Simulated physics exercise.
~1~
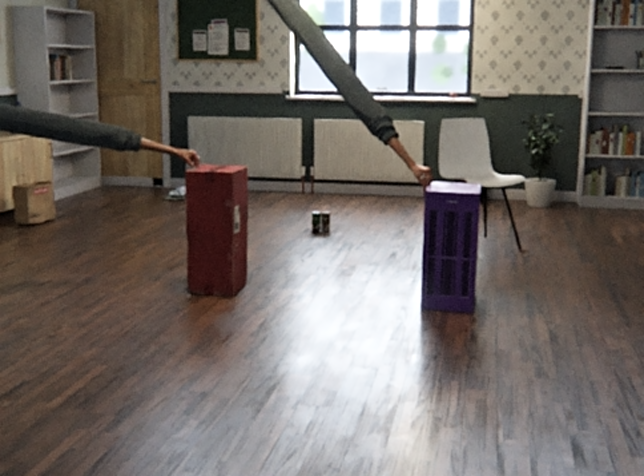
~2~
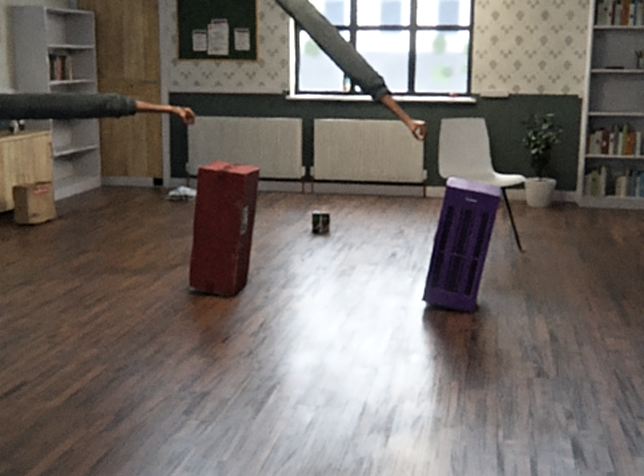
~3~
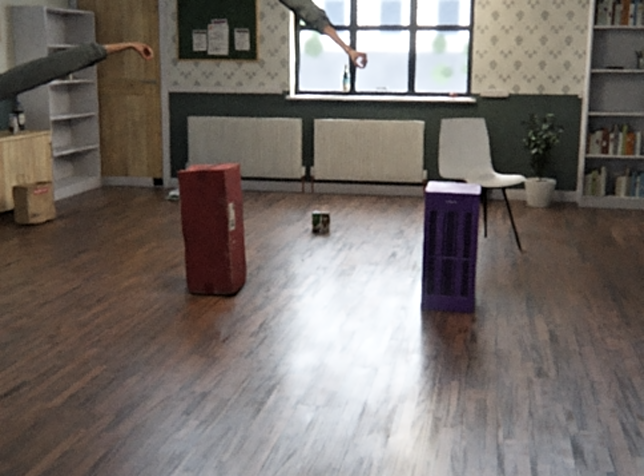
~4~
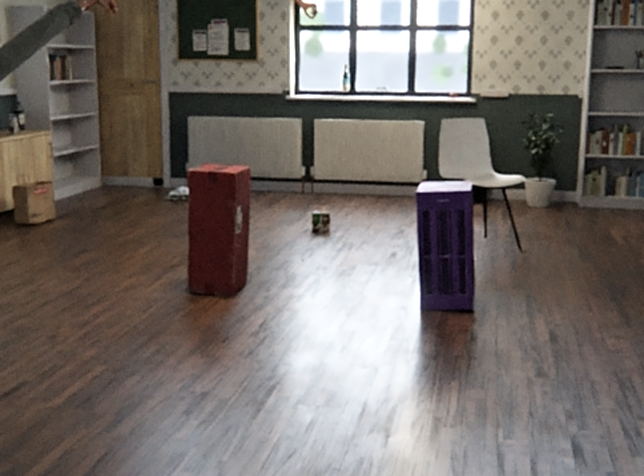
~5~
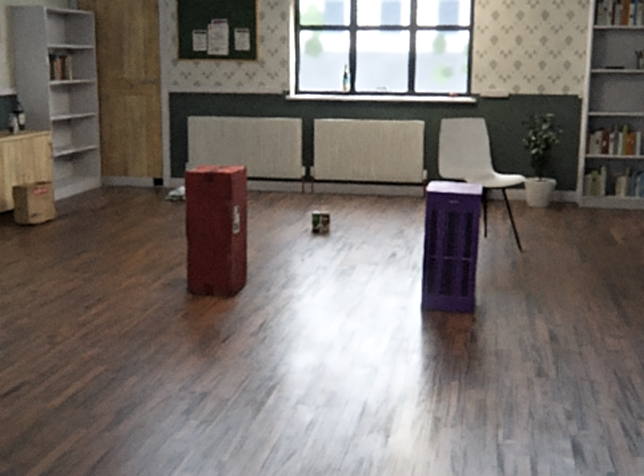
Two hands push a red parcel and a purple crate, which tilt and rock back upright.
